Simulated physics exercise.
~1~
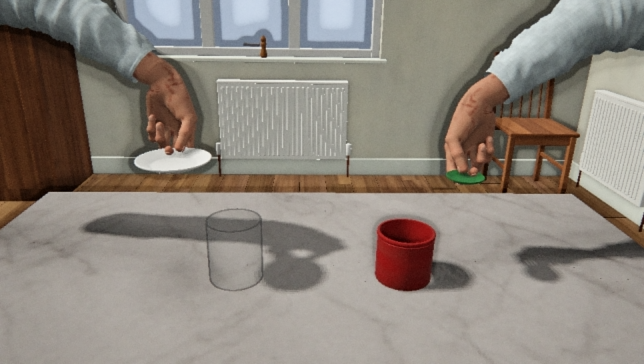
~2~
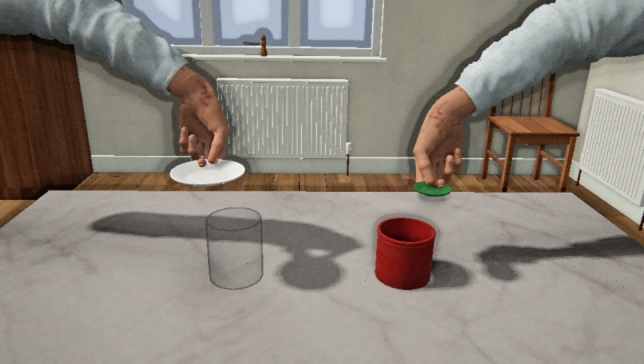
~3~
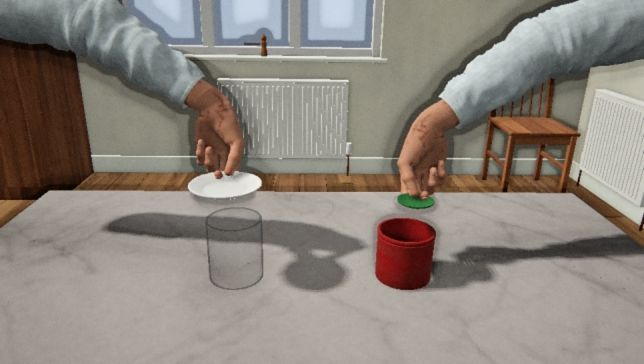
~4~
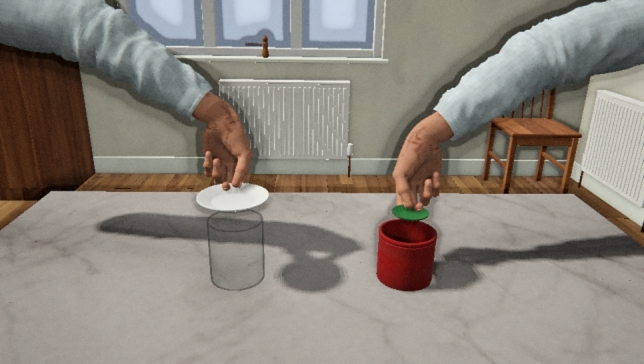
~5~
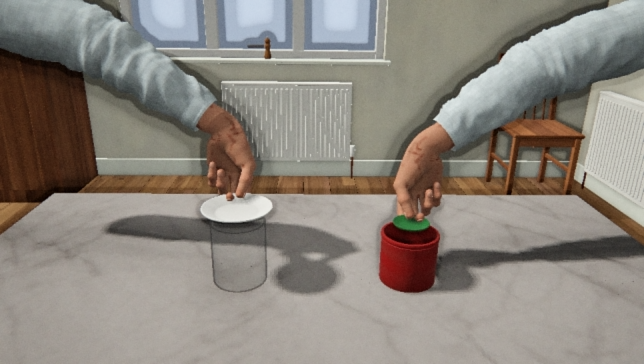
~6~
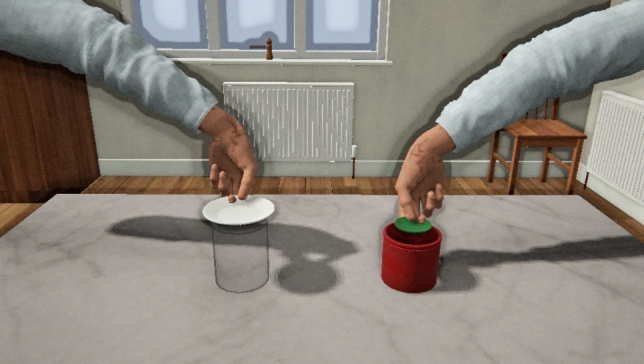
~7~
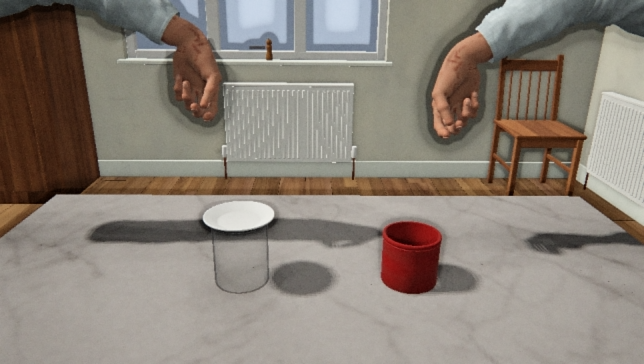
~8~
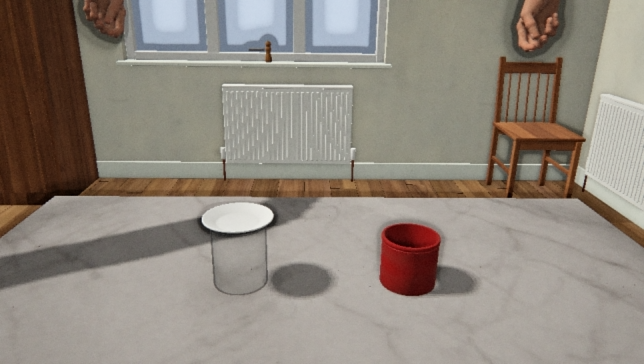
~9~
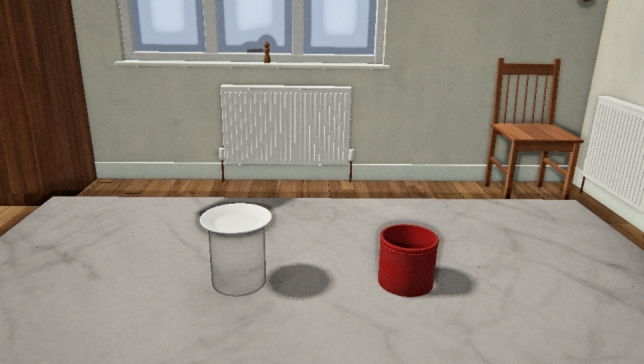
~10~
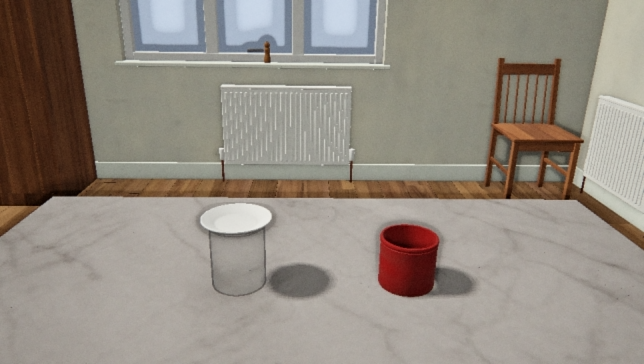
Two hands release a white saucer onto a clear glass and a green disc into a red jar.
